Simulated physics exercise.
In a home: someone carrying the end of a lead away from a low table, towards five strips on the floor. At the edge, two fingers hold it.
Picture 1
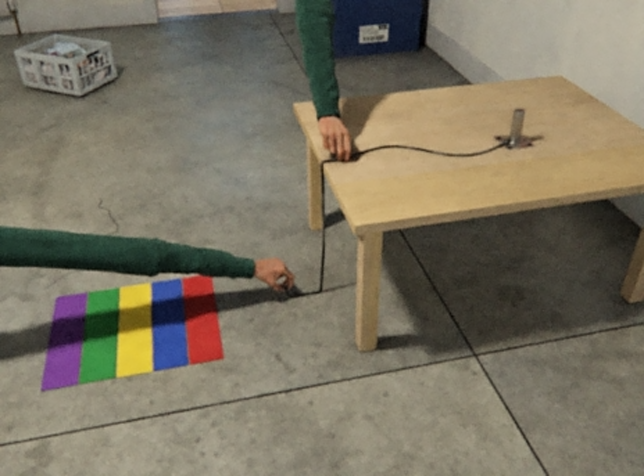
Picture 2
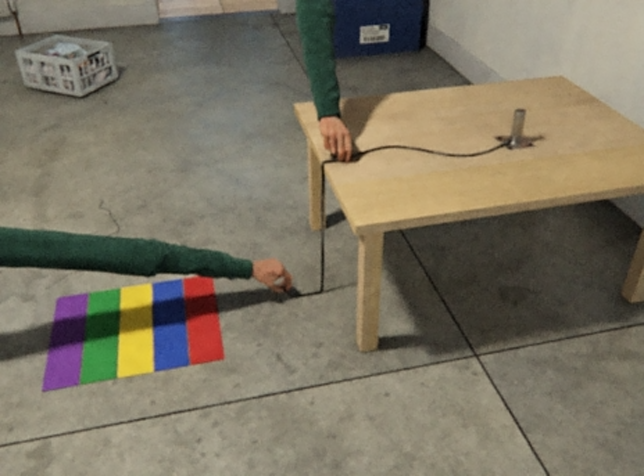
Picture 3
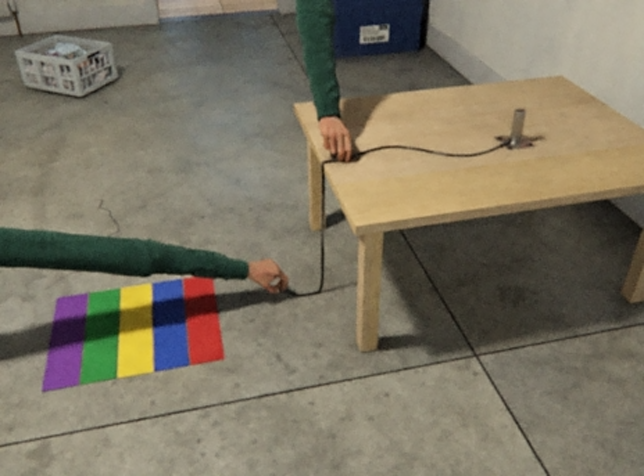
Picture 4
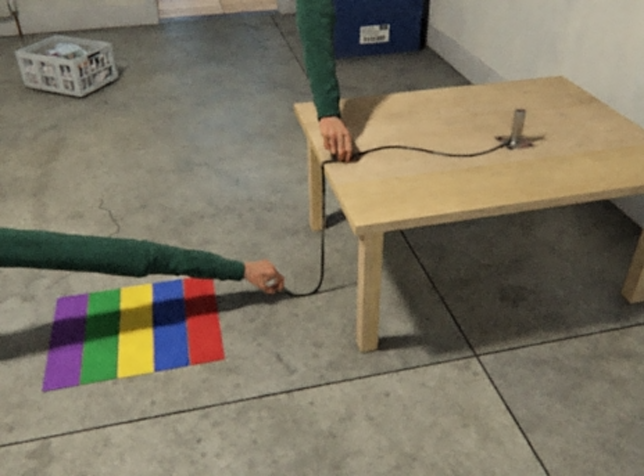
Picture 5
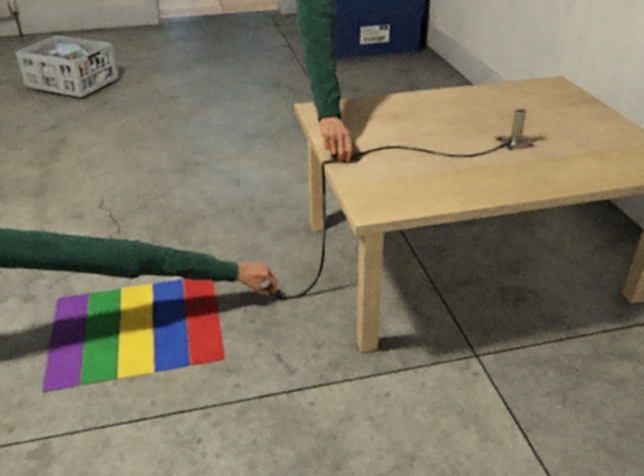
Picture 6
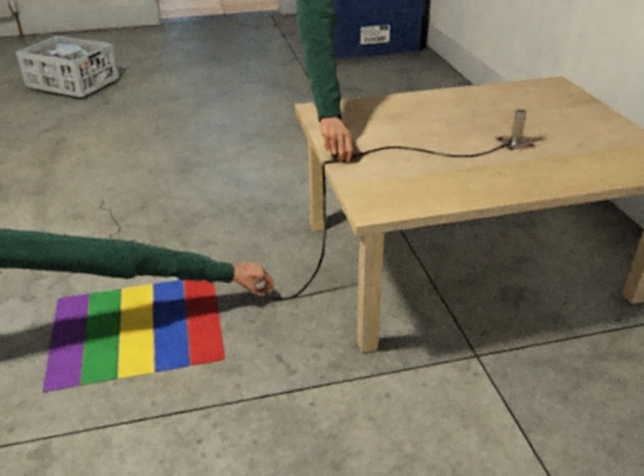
A hand near the floor drew the end of a dark cord slightly left, away from a low wooden table and toward five coloured strips, while another hand held the cord at the table's edge.
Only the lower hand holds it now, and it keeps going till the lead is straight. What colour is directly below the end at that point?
The colour below it is blue.
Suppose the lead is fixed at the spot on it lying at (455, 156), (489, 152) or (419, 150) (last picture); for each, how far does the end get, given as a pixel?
Near (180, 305), then (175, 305), then (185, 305).
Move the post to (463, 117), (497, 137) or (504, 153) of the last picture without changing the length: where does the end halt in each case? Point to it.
Respectively (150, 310), (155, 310) and (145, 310).
A little later, end near (237, 297); short of the strips.
Next, end near (196, 304); over red.
When it is tight, end near (172, 308); over blue. It gets as far as the blue strip.
